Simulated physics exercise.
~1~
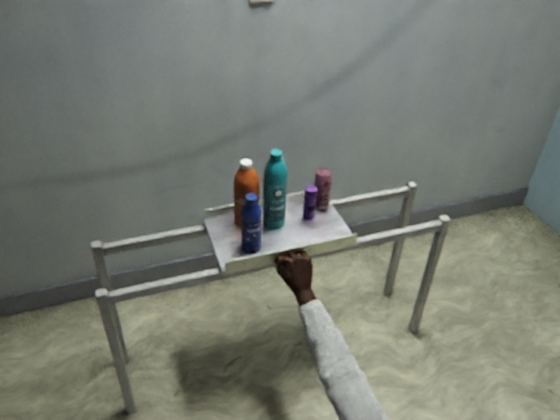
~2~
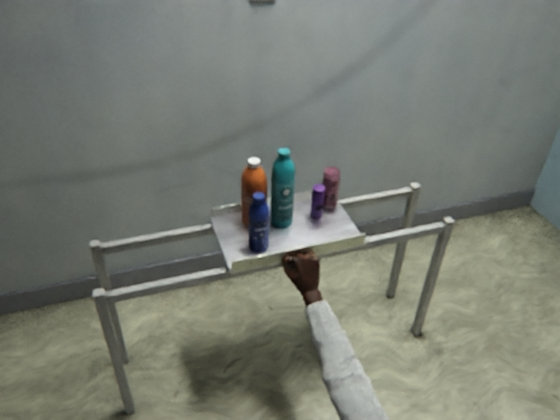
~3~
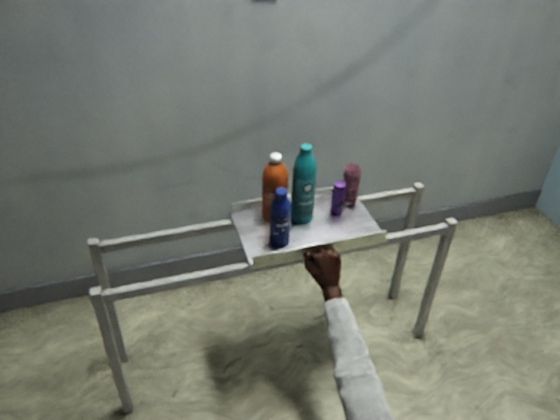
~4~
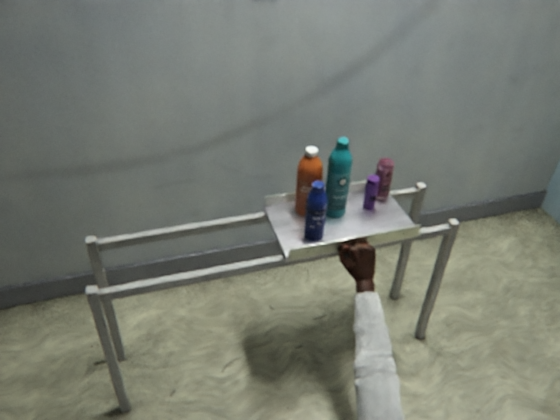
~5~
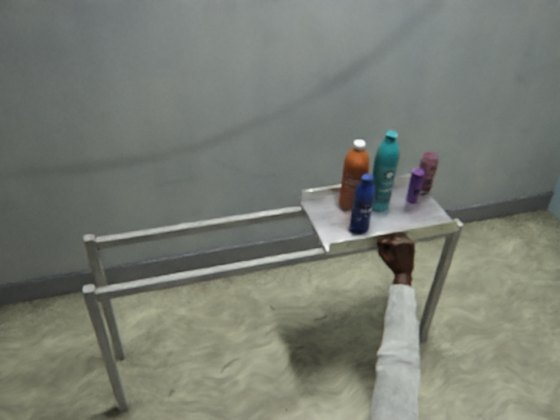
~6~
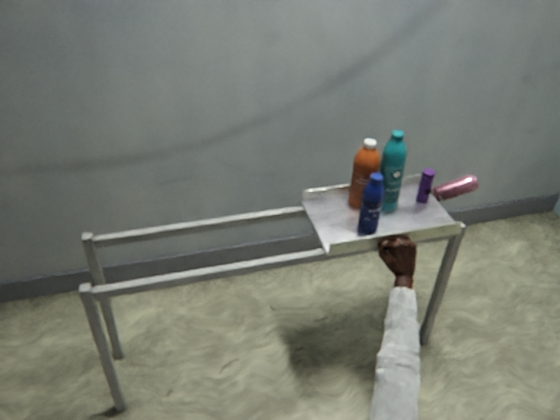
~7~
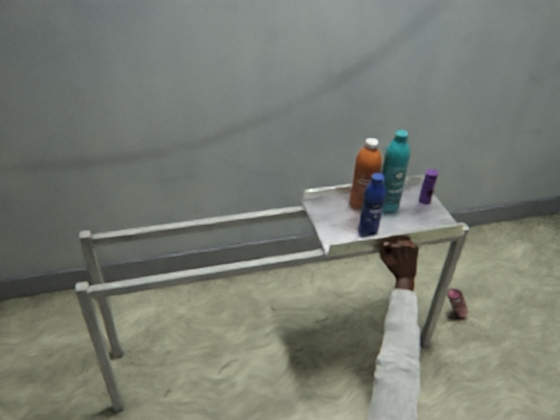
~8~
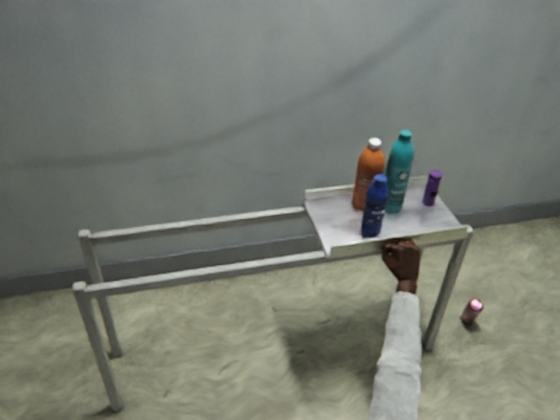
In a bare room with a grey wall and a pale, mottled floor, seen from above and in front, a metal tray rests on a long railed frame. It carries an orange bottle and a tall turquoise one at the back left and centre, a dark blue bottle in front, and a small purple container and a pink can at the right. A hand gripping the front edge slides the tray rightward, faster and faster, until it stops at the right end. The pink can tips over the open right side and drops to the floor. It ends lying beyond the frame's leg, while the other four stay upright on the tray.
